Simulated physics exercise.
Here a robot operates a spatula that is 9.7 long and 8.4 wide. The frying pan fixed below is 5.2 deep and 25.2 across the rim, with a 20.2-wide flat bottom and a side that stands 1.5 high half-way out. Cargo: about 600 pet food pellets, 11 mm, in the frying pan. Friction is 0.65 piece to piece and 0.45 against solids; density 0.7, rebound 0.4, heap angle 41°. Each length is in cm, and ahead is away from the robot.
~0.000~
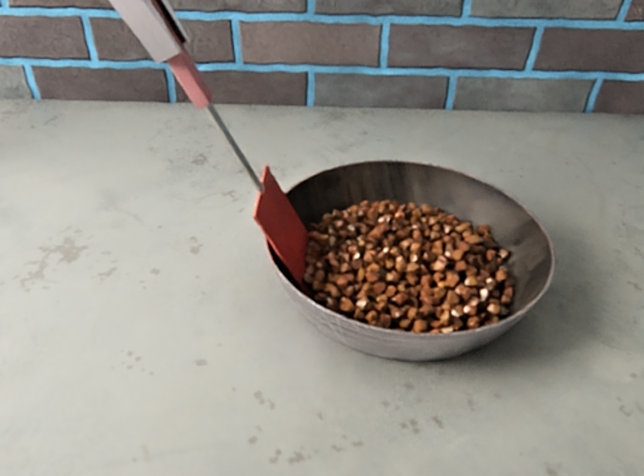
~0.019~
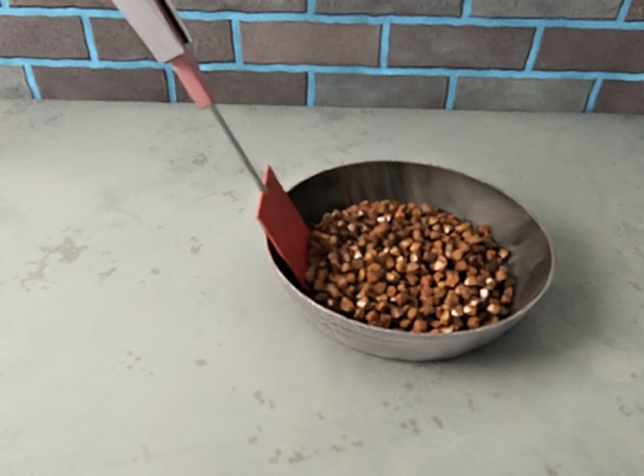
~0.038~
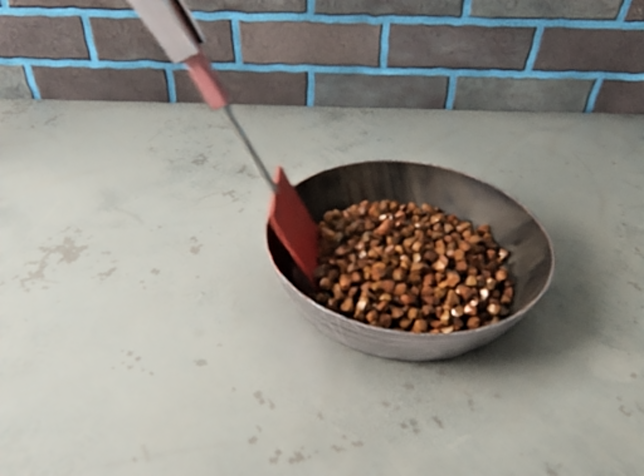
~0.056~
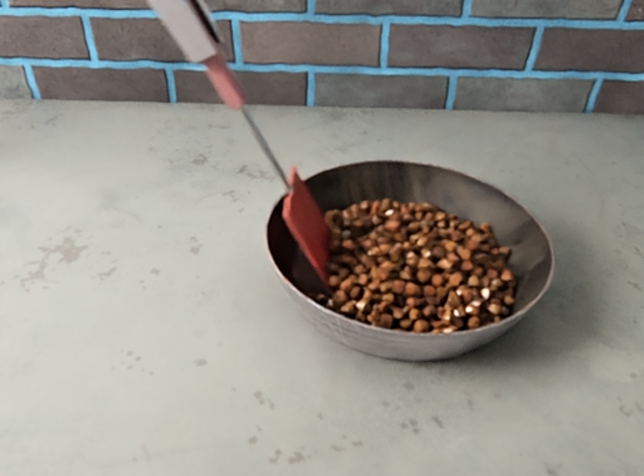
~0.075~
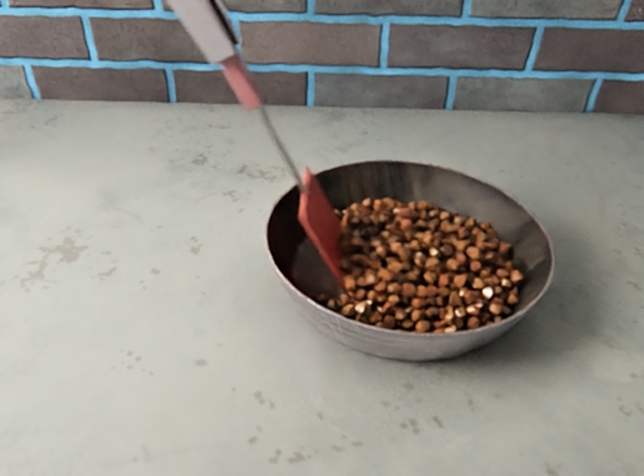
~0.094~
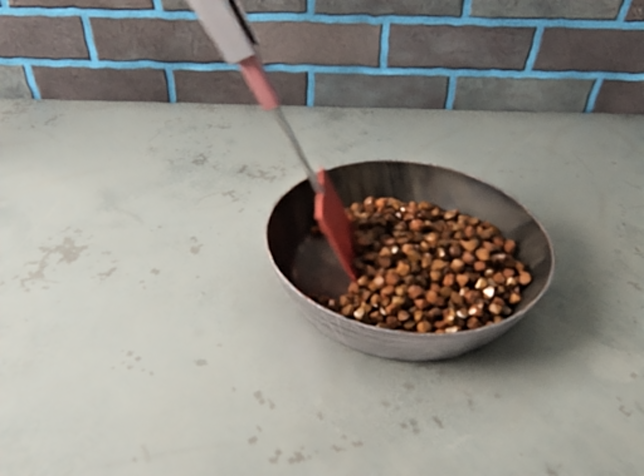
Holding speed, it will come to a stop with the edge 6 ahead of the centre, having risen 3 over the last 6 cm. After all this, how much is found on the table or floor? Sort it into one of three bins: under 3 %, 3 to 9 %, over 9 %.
Bin: 3 to 9 %.
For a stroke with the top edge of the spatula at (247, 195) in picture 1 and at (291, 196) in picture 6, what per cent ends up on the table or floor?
Roughly 0 %.
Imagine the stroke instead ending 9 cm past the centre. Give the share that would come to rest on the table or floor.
In that case some 20 per cent.
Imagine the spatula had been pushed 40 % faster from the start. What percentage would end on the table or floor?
I'd say close to 15 per cent.
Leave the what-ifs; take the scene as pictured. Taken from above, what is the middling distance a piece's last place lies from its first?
Somewhere near 4 centimetres, I reckon.
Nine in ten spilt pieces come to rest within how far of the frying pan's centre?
About 30 cm.
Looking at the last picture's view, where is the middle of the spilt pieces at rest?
Near (593, 257) in the last picture.
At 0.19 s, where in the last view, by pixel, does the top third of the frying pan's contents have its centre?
Roughly pixel (460, 238).
After 0.14 s, sloping 64°, highest piece 6 above the table; 601 in the frying pan.
After 0.19 s, sloping 64°, highest piece 7 above the table; 601 in the frying pan.
After 0.41 s, sloping 64°, highest piece 6 above the table; 569 in the frying pan, 27 on the table or floor, 5 on the blade or in flight.
After 1.46 s, sloping 64°, highest piece 6 above the table; 568 in the frying pan, 33 on the table or floor.
At rest, 568 in the frying pan, 33 on the table or floor. That is 5 % on the table or floor.
